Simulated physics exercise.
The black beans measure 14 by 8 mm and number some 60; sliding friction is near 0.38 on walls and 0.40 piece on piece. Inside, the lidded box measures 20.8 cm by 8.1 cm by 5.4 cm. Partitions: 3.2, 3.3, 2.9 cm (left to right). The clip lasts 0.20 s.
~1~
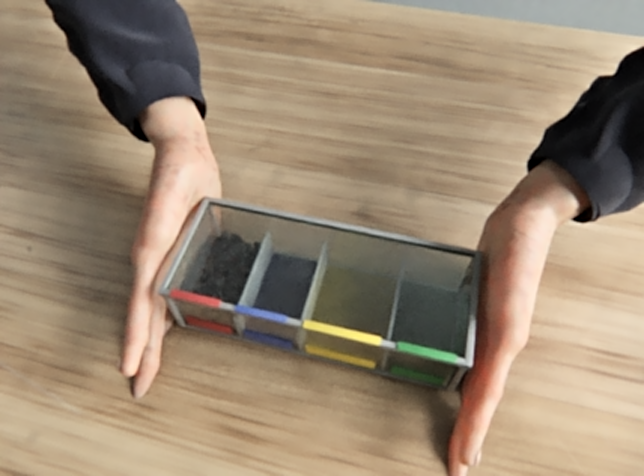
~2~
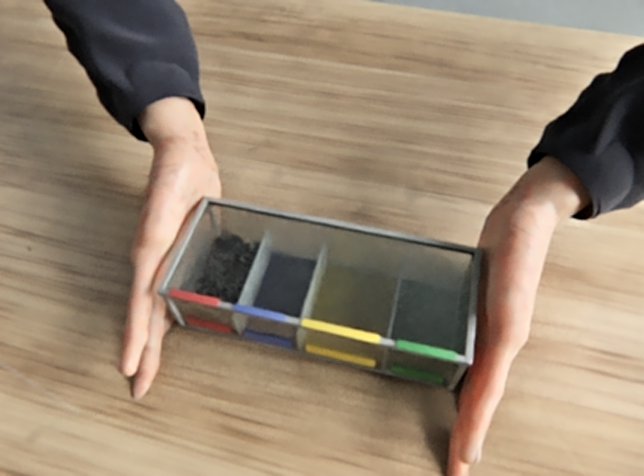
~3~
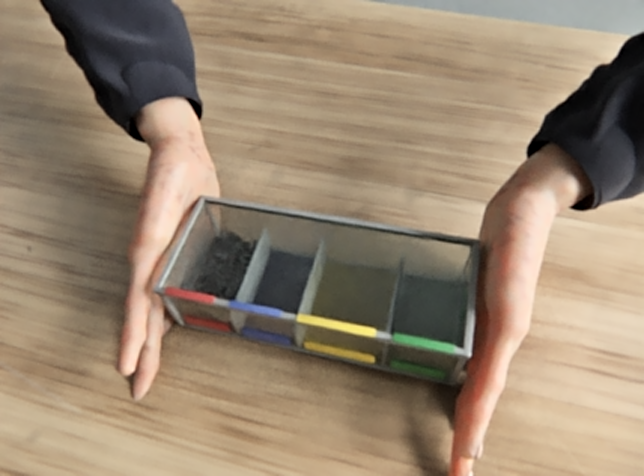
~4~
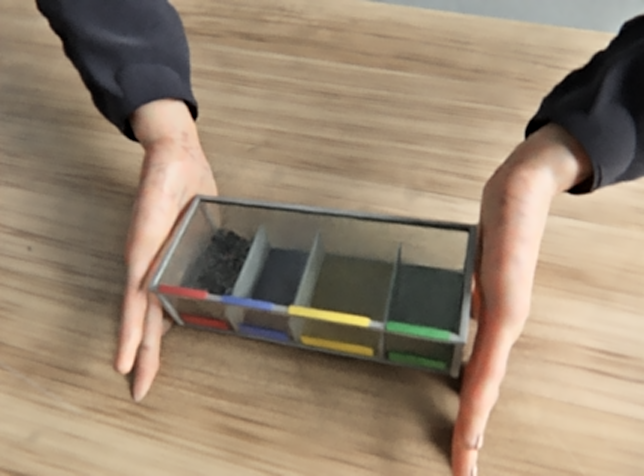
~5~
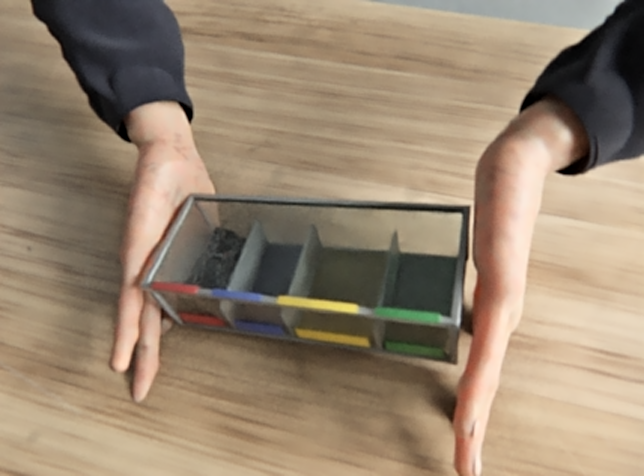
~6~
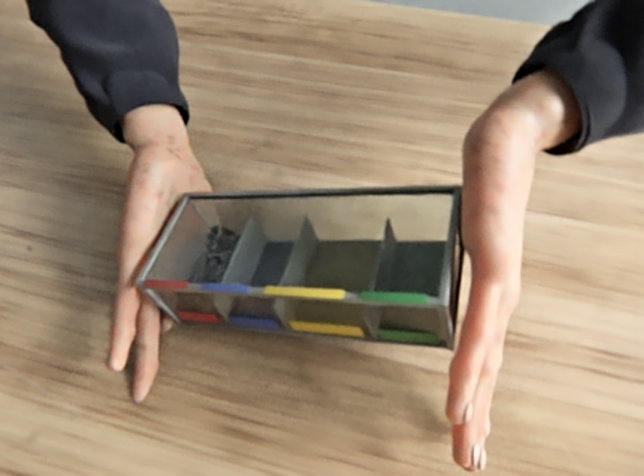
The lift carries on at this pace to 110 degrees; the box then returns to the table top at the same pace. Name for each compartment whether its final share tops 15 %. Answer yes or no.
Red yes, blue no, green no, yellow no.
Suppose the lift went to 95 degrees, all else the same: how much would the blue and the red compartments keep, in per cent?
Blue 0, red 100.
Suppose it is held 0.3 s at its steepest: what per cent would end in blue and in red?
Then: Blue 0, red 100.
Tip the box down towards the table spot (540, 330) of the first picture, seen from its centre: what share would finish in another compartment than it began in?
Some 100 per cent.
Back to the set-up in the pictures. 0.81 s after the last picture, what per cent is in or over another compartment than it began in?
Roughly 0 per cent.
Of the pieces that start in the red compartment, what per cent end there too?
Roughly 100 per cent.
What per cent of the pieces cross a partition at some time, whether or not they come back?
Roughly 0 per cent.
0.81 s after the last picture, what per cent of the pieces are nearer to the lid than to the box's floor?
About 40 per cent.
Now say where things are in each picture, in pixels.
The first frame shows box tilt 0 degrees, front corners at (166, 291) and (465, 360); red 100 %.
The second frame shows box tilt 1 degrees, front corners at (165, 290) and (465, 358).
The third frame shows box tilt 3 degrees, front corners at (161, 289) and (463, 351), lowest corner left back.
The fourth frame shows box tilt 8 degrees, front corners at (155, 287) and (459, 337), lowest corner left back.
The fifth frame shows box tilt 13 degrees, front corners at (149, 284) and (451, 320), lowest corner left back.
The sixth frame shows box tilt 18 degrees, front corners at (143, 283) and (439, 300), lowest corner left back; red 100 %.
Then, 0.81 s after the last picture, tilt 110 degrees; red 100 %.
Then, 1.35 s after the last picture, tilt 48 degrees; red 100 %.
Then, 1.96 s after the last picture, tilt 0 degrees; red 100 %.
In the end, red 100 %, blue 0 %, green 0 %, yellow 0 %.
